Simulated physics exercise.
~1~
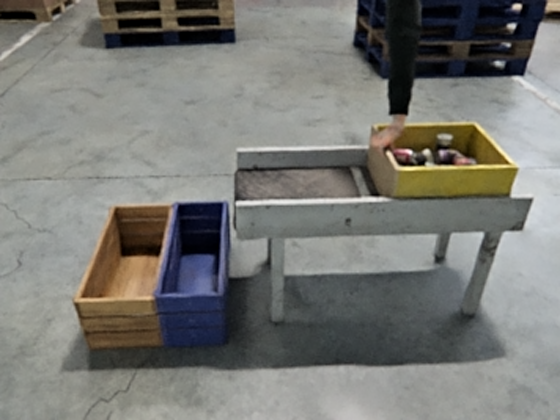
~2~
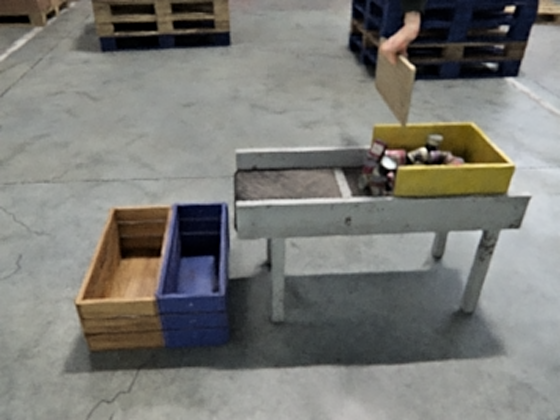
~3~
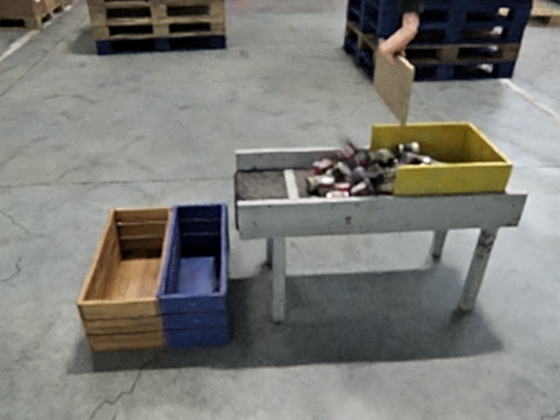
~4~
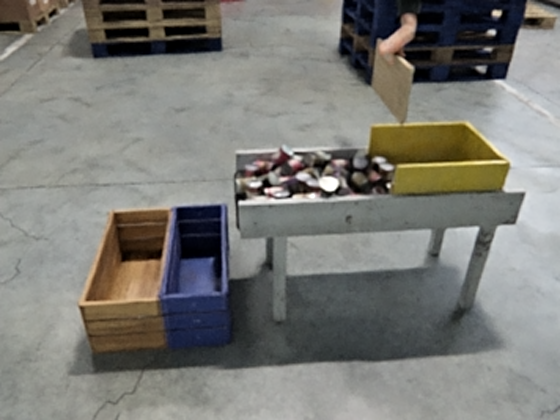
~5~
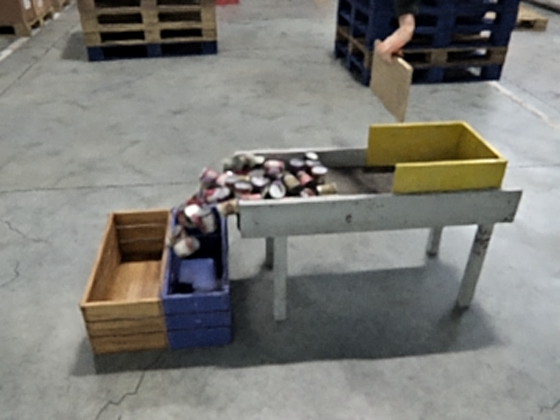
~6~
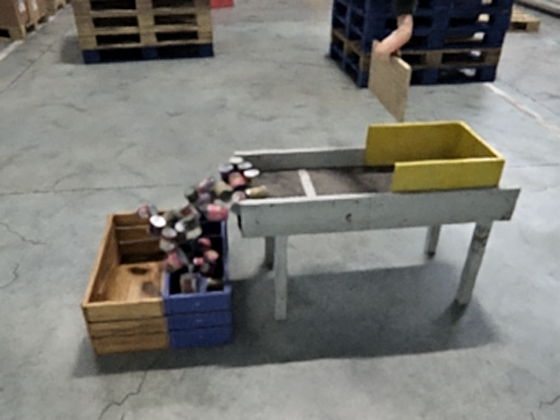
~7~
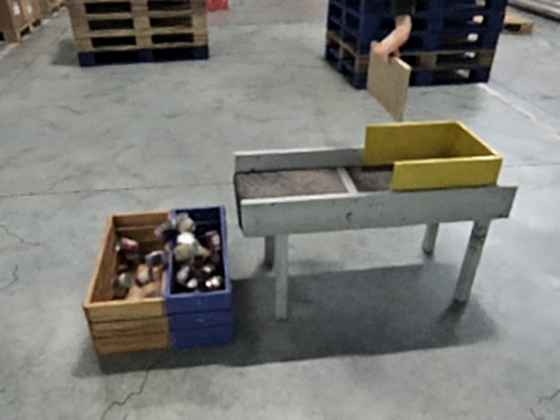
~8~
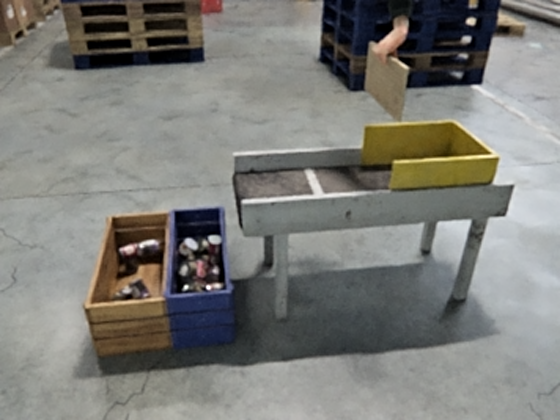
On a concrete warehouse floor with stacked pallets behind, a low conveyor holds a yellow pen of small tins at its right end, and a wooden tub and a blue tub stand beyond its left end. A hand lifts a board gate from the pen and holds it above. The belt carries the tins left in a loose, tumbling heap, emptying the pen. They reach the end and pour off in a cluster, some bouncing across to the wooden tub. Finally the belt is bare, with most tins in the blue tub and a few in the wooden one.
